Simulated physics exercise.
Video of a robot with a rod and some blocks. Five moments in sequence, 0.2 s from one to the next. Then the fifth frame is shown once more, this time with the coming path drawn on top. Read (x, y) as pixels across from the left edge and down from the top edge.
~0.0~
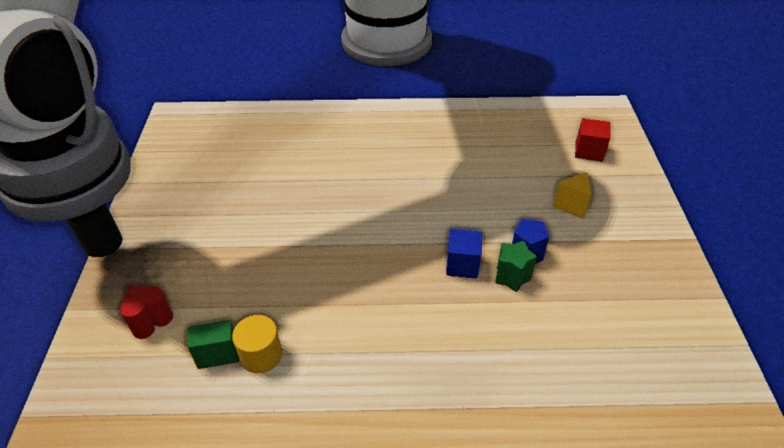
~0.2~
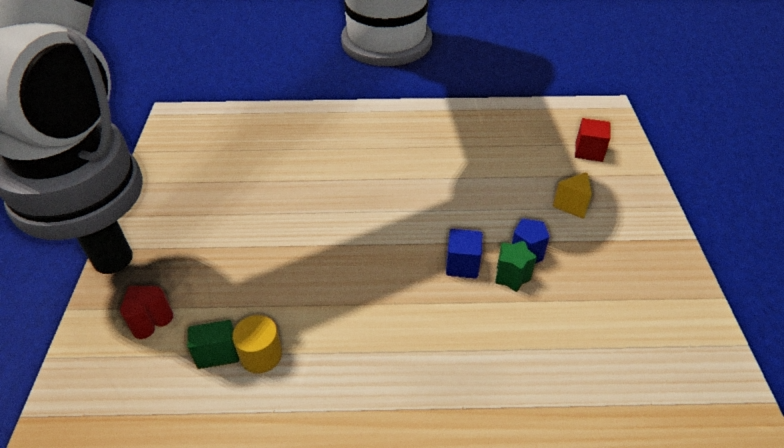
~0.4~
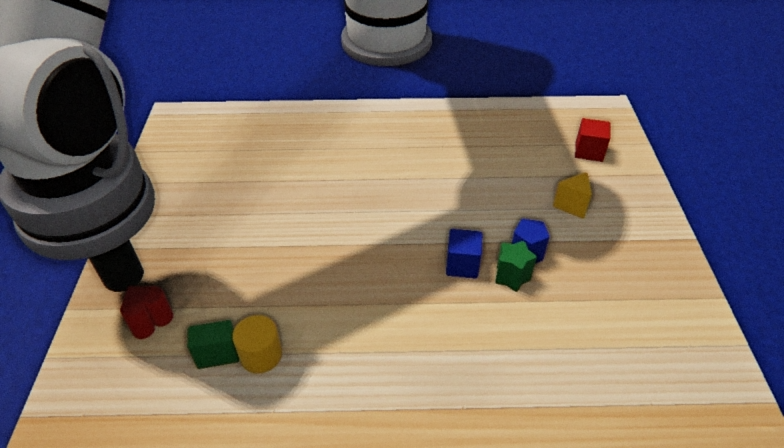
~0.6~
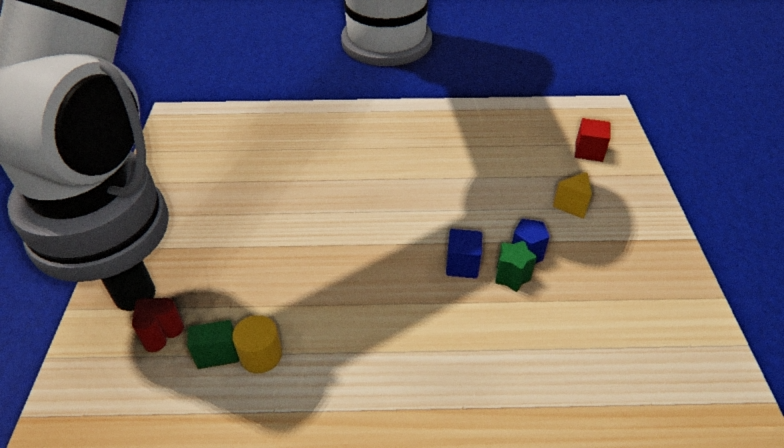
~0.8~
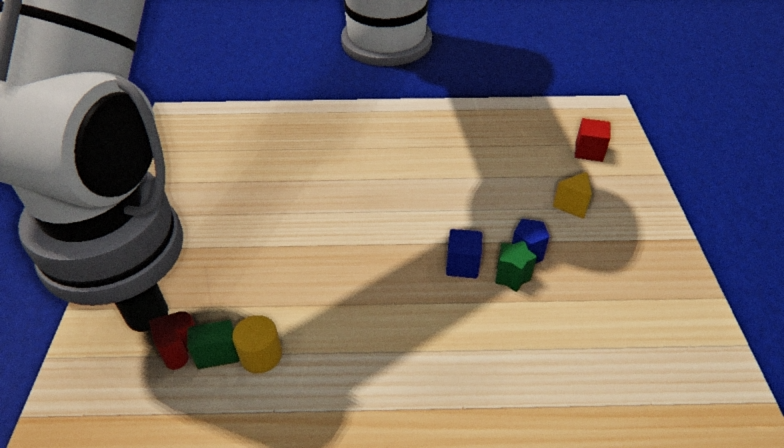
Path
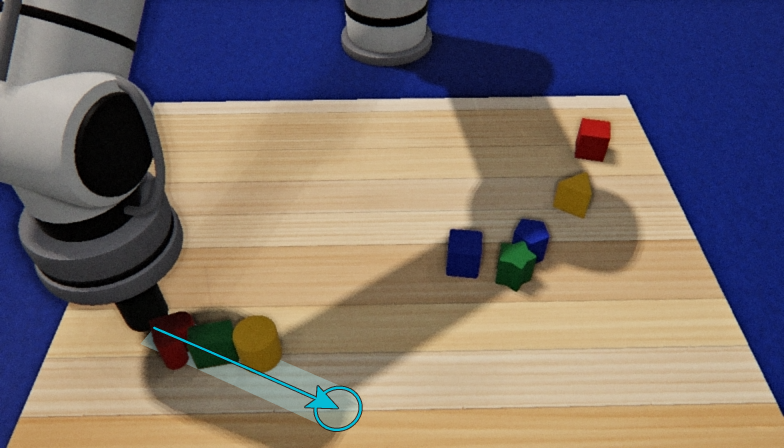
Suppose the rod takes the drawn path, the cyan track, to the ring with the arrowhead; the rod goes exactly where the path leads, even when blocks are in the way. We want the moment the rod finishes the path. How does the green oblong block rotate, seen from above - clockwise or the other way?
Clockwise rotation.
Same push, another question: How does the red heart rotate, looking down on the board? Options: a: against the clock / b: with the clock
(b)
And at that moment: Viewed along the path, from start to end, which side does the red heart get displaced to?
To the path's right.
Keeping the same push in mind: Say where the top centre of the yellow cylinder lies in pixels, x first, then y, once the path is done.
Its top centre lands on (328, 338).
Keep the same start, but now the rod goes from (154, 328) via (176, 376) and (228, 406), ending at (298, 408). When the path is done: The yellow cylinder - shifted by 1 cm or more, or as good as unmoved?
Displaced.
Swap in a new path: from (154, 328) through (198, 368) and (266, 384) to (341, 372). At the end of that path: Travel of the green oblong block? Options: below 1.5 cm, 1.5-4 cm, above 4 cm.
The block shifts more than 4 cm.
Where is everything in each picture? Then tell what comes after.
In the first picture, lower end of the rod (104, 244), tops of blocks, red heart (139, 298), green oblong block (209, 333), yellow cylinder (254, 333).
In the second picture, rod (113, 260), blocks as before.
In the third picture, rod (124, 277), blocks as before.
In the fourth picture, rod (135, 295), red heart (150, 311).
In the fifth picture, rod (148, 315), red heart (169, 327), green oblong block (209, 333), yellow cylinder (254, 333).
The drawn path runs from (154, 328) to (338, 408).
On the path given first. One third of the way, rod (208, 341); red heart (215, 363); green oblong block (256, 364), turned 30° anticlockwise; yellow cylinder (294, 337).
Two thirds of the way, rod (269, 367); red heart (227, 384), turned 50° clockwise; green oblong block (278, 389), turned 30° anticlockwise; yellow cylinder (307, 337).
At the end, rod (336, 396); red heart (227, 384), turned 50° clockwise; green oblong block (296, 411), turned 35° clockwise; yellow cylinder (328, 338).
